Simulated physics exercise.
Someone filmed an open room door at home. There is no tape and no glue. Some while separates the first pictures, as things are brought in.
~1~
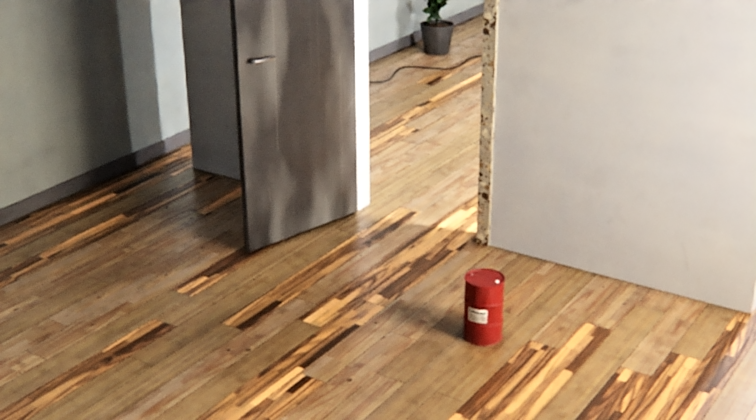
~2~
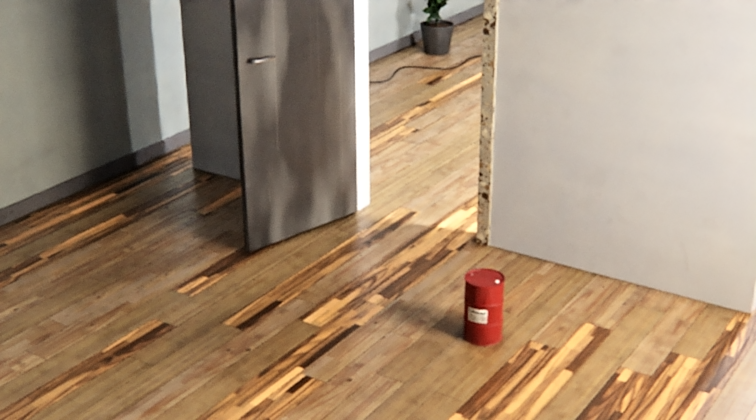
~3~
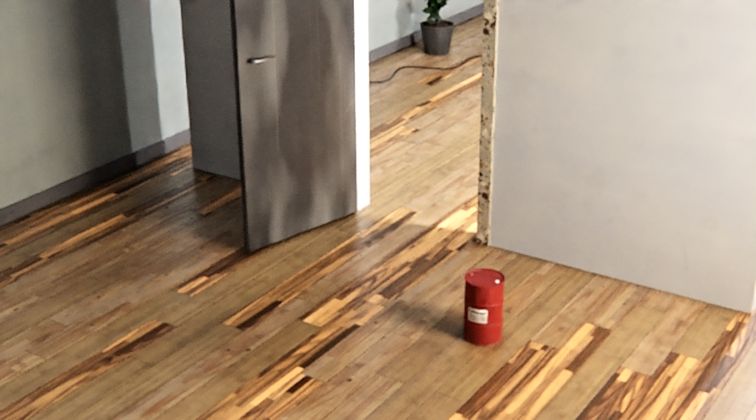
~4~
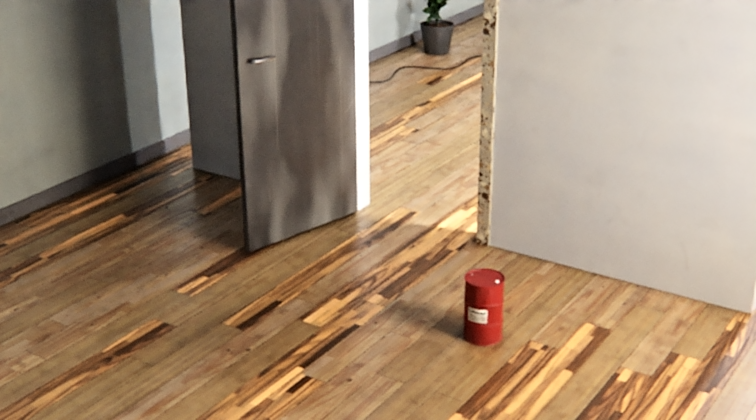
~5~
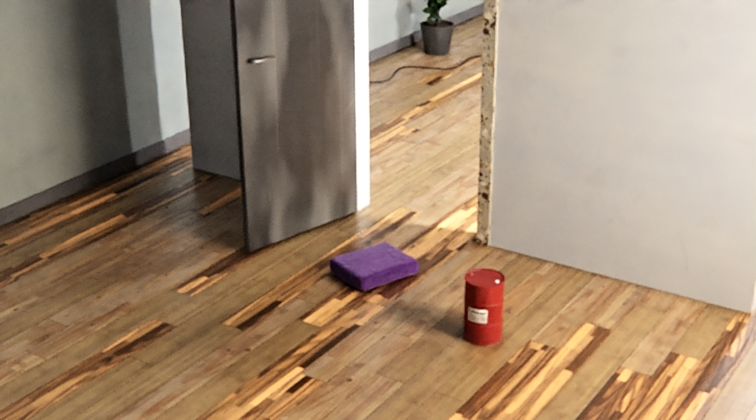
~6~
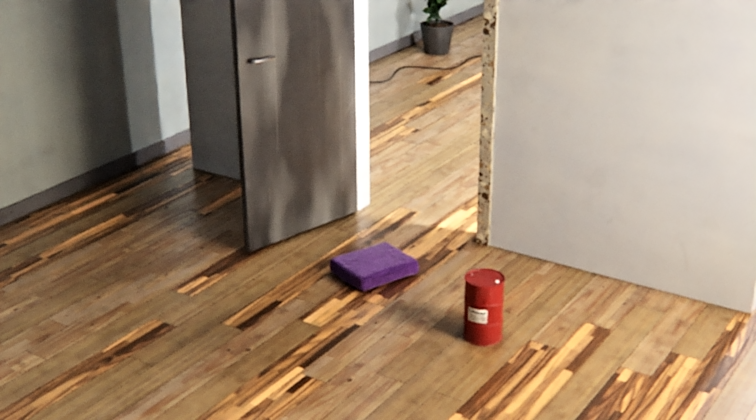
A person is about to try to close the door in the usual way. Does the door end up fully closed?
Yes: My bet is the door will touch the frame.
Then, 1.00 s after the last picture, open by 74°.
Then, 1.50 s after the last picture, open by 53°; purple cushion slid a little near (415, 266).
Then, 1.90 s after the last picture, open by 37°; purple cushion slid about its own width near (453, 265).
Then, 2.30 s after the last picture, open by 21°; purple cushion slid about its own width near (483, 263).
At rest, open by 0°; moved from the start, purple cushion; red canister in place. Seen from the same camera at the end, purple cushion near (490, 263).
